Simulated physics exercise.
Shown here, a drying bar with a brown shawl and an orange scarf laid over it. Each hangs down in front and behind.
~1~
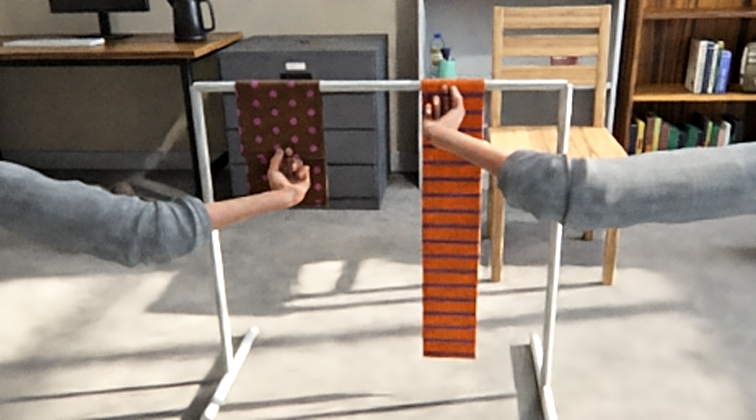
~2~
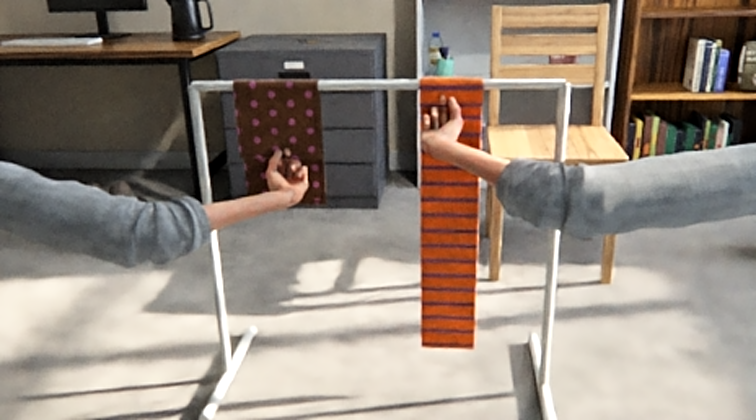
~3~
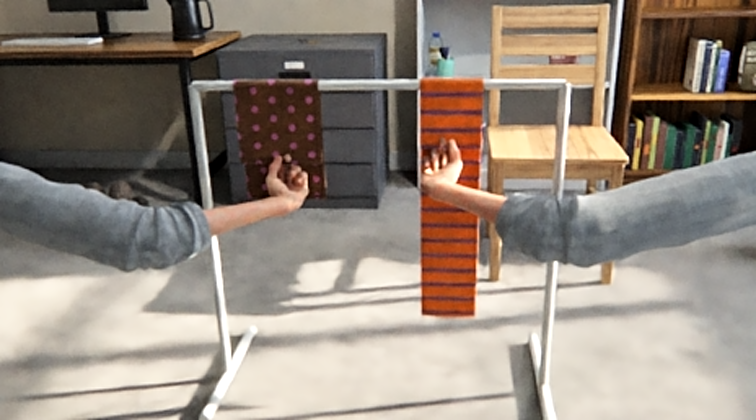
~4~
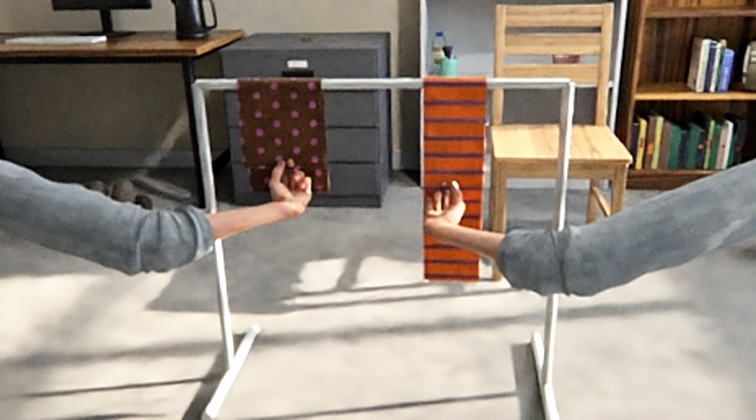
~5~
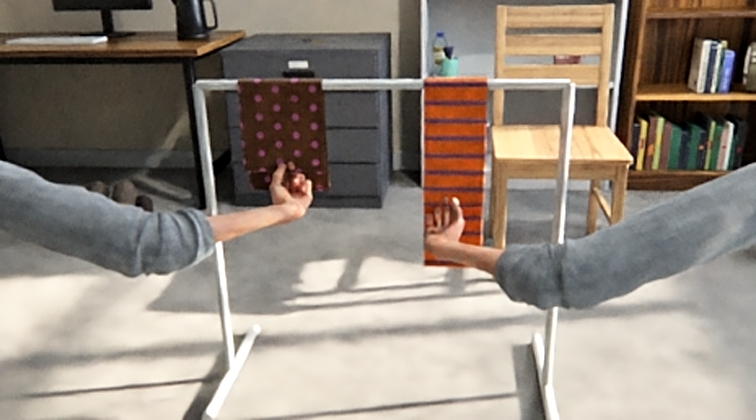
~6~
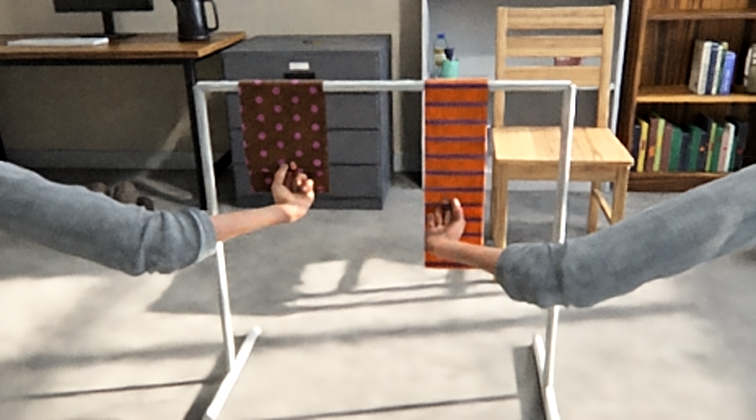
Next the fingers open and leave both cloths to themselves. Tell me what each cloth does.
The brown shawl stays on; the orange scarf hangs there.
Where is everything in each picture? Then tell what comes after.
Shawl front hem (302, 152), back hem (308, 202); scarf front hem (437, 90), back hem (436, 353), in the first picture.
Shawl front hem (301, 153); scarf front hem (436, 101), in the second picture.
Shawl front hem (301, 159); scarf front hem (436, 143), in the third picture.
Shawl front hem (304, 164); scarf front hem (438, 184), in the fourth picture.
Shawl front hem (305, 167); scarf front hem (439, 201), in the fifth picture.
Shawl front hem (306, 167), back hem (310, 188), front almost as long as the back; scarf front hem (440, 201), back hem (439, 264), front over half the back, in the sixth picture.
Then, 0.34 s after the last picture, shawl still hanging; scarf still hanging.
At rest, shawl still hanging; scarf still hanging. The brown shawl hangs there and the orange scarf keeps its place.
